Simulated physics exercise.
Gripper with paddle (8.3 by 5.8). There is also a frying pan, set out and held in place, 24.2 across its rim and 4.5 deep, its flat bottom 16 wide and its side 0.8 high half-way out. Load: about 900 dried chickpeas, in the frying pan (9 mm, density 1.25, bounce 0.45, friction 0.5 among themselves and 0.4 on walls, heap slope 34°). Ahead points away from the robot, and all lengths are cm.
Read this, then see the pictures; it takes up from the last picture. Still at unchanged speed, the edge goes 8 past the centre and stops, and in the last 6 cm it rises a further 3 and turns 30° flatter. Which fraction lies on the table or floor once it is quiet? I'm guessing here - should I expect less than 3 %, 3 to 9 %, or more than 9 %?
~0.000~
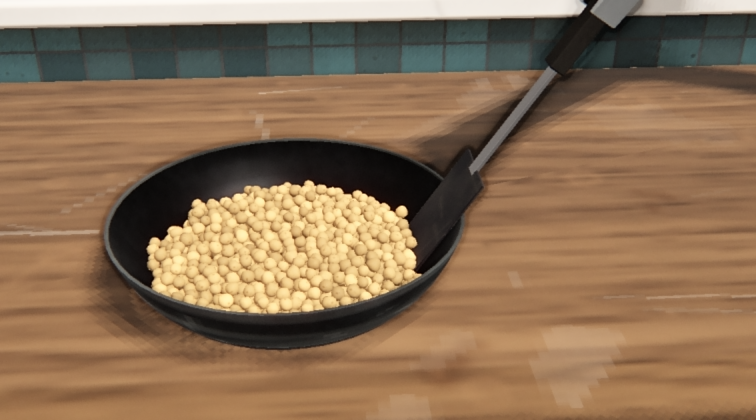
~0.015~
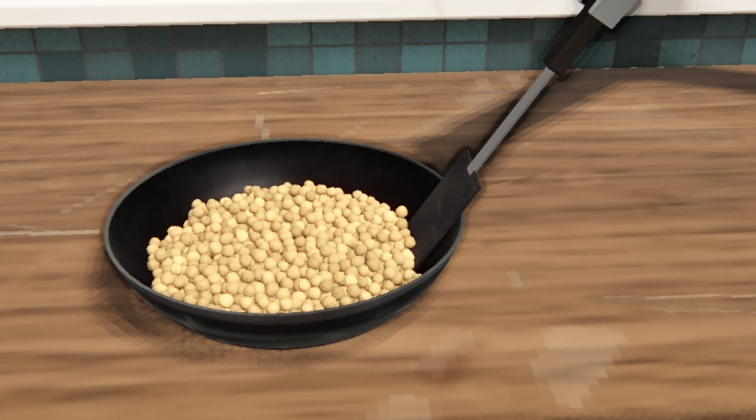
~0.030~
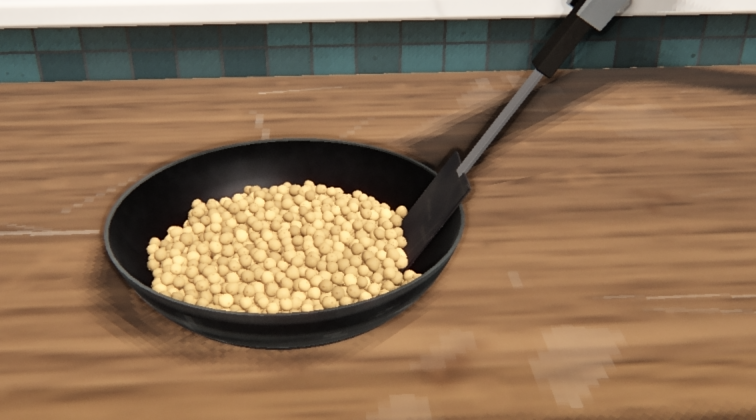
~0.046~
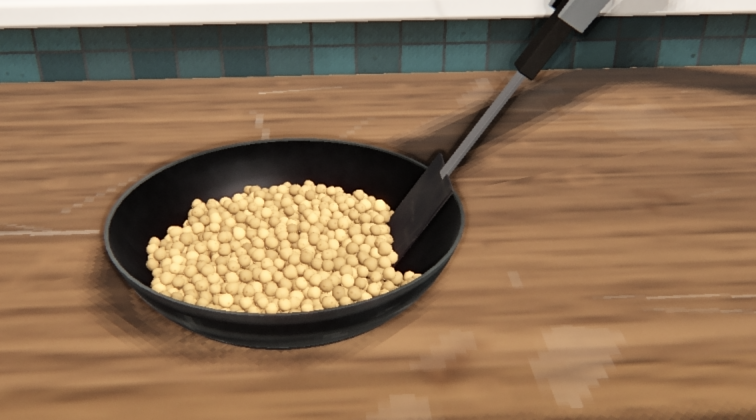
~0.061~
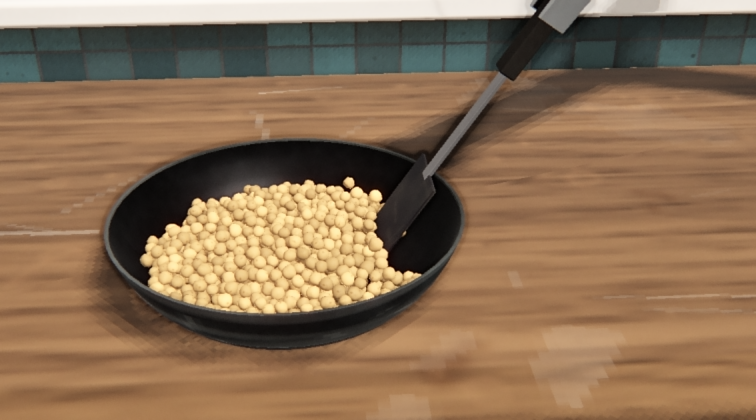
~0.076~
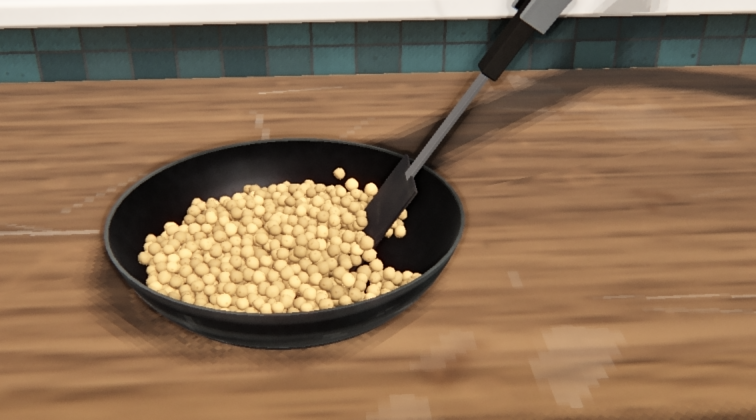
You should expect 3 to 9 %.
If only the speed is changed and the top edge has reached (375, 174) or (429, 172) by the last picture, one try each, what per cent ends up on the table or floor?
Estimates: Near 15 %, near 0 %.
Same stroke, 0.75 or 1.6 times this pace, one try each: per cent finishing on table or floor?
Around 0 per cent and around 10 per cent.
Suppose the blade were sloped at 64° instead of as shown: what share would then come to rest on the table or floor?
I'd expect near 5 percent then.
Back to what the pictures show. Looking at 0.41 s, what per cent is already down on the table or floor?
Some 6 per cent of the load.
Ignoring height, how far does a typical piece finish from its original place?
Near 2 cm, measured level.
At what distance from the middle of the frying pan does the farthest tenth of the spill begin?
30 cm.
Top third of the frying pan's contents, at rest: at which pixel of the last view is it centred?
You'll find it at about (176, 239).
After 0.13 s, sloping 56°, highest piece 5 above the table; 900 in the frying pan.
After 0.18 s, sloping 44°, highest piece 5 above the table; 900 in the frying pan.
After 0.41 s, sloping 26°, highest piece 5 above the table; 848 in the frying pan, 50 on the table or floor, 2 on the blade or in flight.
After 1.46 s, sloping 26°, highest piece 5 above the table; 847 in the frying pan, 53 on the table or floor.
In the end, 847 in the frying pan, 53 on the table or floor. That is 6 % on the table or floor.
